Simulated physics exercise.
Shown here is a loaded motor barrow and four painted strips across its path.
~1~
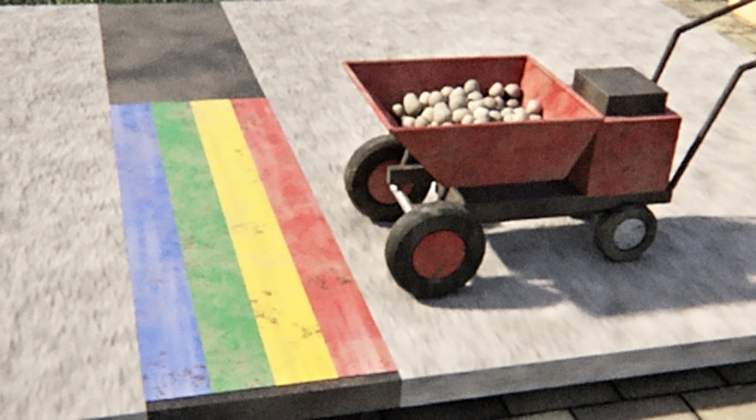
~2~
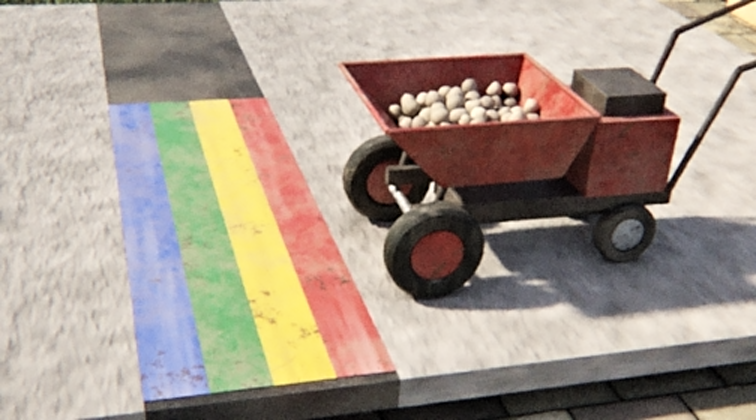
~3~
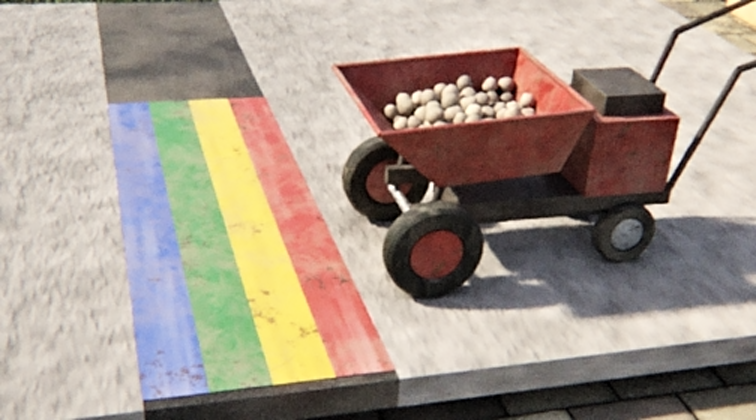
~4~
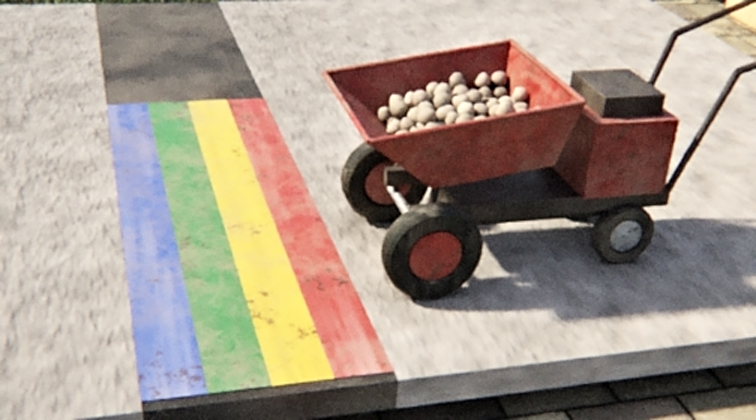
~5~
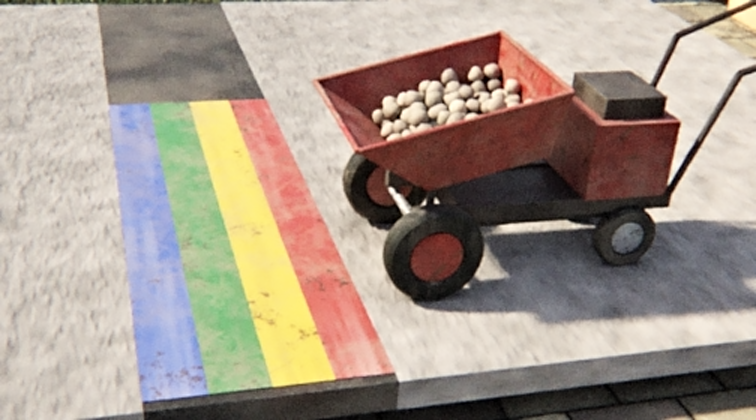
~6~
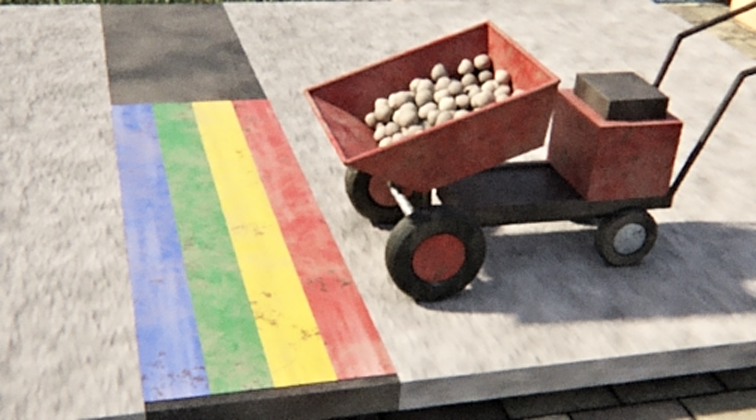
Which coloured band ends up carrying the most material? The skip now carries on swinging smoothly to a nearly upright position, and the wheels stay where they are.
The green band.
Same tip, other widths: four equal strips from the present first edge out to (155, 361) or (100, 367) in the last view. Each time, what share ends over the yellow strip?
About 10 per cent first, then about 20 per cent.
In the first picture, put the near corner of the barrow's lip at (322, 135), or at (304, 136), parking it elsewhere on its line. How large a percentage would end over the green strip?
Near 0 % and 0 %.
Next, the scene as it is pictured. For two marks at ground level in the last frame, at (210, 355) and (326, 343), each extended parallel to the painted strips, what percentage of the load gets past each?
About 30 percent, then about 70 percent.
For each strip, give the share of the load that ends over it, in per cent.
The red strip takes 0 per cent, the yellow strip 10, the green strip 30 and the blue strip 20.
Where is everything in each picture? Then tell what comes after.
Lip of the skip (392, 131), level; top of the load (481, 116), river pebbles; red strip (351, 333); yellow strip (293, 340); green strip (233, 346); blue strip (172, 353), in the first picture.
Lip of the skip (388, 133), level; top of the load (479, 116), in the second picture.
Lip of the skip (381, 135), tipped barely; top of the load (488, 113), in the third picture.
Lip of the skip (369, 142), tipped a little; top of the load (480, 110), in the fourth picture.
Lip of the skip (358, 152), tipped a little; top of the load (486, 101), in the fifth picture.
Lip of the skip (346, 164), tipped clearly; top of the load (488, 90); red strip (350, 335); yellow strip (292, 341); green strip (232, 348); blue strip (171, 354), in the sixth picture.
Just after the last frame, skip tipped steeply; every one in the skip.
A moment on, skip tipped right over; roughly two thirds in the skip; about a tenth over the yellow strip; roughly a quarter over the green strip; just a few over the blue strip.
Further on, skip tipped right over; roughly a third in the skip; about a tenth over the yellow strip; roughly a third over the green strip; roughly a quarter over the blue strip; about a tenth off the paint.
When it is over, skip tipped right over; roughly a third in the skip; not one over the red strip; about a tenth over the yellow strip; roughly a third over the green strip; roughly a quarter over the blue strip; about a tenth off the paint.
